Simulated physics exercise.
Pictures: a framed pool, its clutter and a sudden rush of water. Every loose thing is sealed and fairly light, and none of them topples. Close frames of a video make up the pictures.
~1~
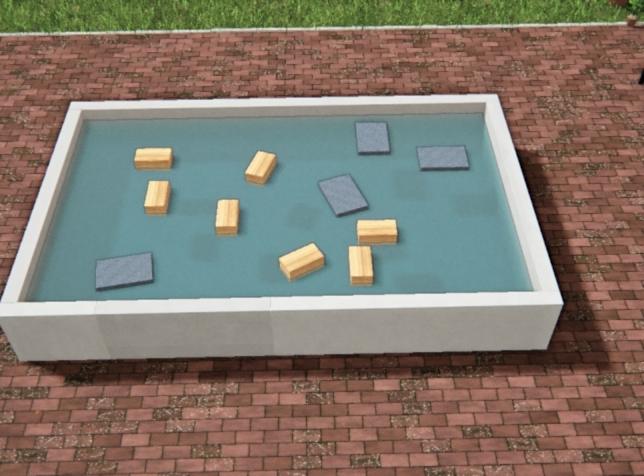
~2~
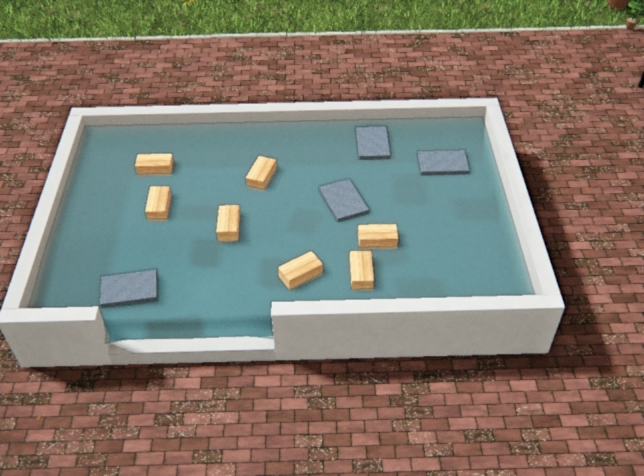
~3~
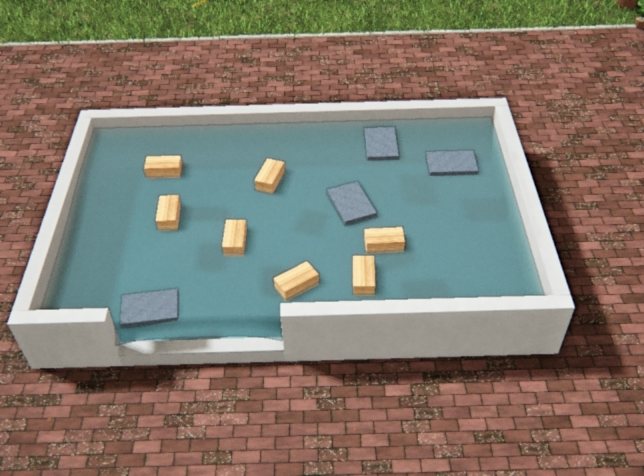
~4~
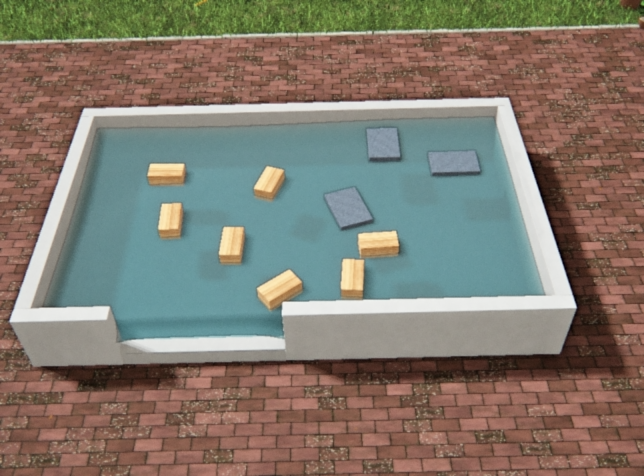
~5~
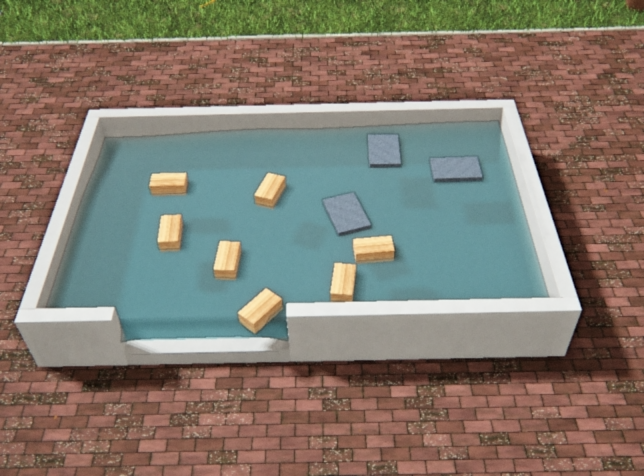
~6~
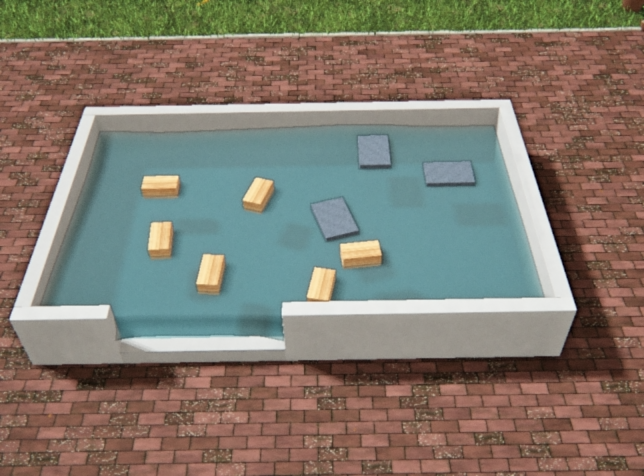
Water rushes toward a gap that opens in the front wall of a white-framed pool, left of centre, where wooden blocks and grey slabs float. The front-left slab drifts to the gap and disappears from view, then the remaining pieces shift toward the opening, and a wooden block there vanishes too.
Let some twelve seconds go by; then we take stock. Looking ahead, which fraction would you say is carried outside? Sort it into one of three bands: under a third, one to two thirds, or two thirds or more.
It falls in the top band, two thirds or more.
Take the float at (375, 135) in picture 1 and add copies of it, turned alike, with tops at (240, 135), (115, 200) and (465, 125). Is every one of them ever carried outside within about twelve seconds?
Per object, in the order given: Never exits / exits at some point / never exits.
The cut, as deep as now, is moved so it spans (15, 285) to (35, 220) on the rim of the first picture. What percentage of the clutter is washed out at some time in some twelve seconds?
Roughly 40 %.
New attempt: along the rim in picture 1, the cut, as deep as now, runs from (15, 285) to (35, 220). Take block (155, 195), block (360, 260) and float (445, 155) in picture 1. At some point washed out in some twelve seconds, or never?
Turn by turn - departs, stays put, stays put.
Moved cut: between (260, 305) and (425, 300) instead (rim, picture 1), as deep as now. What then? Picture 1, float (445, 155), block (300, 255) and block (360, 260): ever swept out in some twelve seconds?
My answer, each in turn: Not lost, lost, lost.
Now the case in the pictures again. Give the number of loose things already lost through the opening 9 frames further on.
The number works out to 5.
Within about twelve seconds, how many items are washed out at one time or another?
I make it 8.
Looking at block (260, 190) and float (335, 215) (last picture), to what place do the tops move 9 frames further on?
Close to (234, 233) and (291, 252).
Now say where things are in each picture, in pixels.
In the first frame, a block at (227, 213), afloat; a block at (361, 261) floats; 0 of 11 have shifted.
In the second frame, a block at (228, 218) floats; a block at (362, 266), afloat; 1 of 11 have shifted.
In the third frame, a block at (234, 233), afloat, close to its start; a block at (364, 271), afloat, close to its start; 5 of 11 have shifted.
In the fourth frame, a block at (232, 241), afloat, close to its start; a block at (353, 274) floats, close to its start; 9 of 11 have shifted.
In the fifth frame, a block at (227, 256), afloat, a stride from its start; a block at (343, 279), afloat, close to its start; 10 of 11 have shifted.
In the sixth frame, a block at (210, 270), afloat, a stride from its start; a block at (321, 284) floats, a stride from its start; 11 of 11 have shifted.
A moment on, 2 of 11 are out; 9 afloat.
Next, 5 of 11 are out; 6 afloat.
Later, 6 of 11 are out; 5 afloat.
In the end, 8 of 11 are out; 3 afloat.
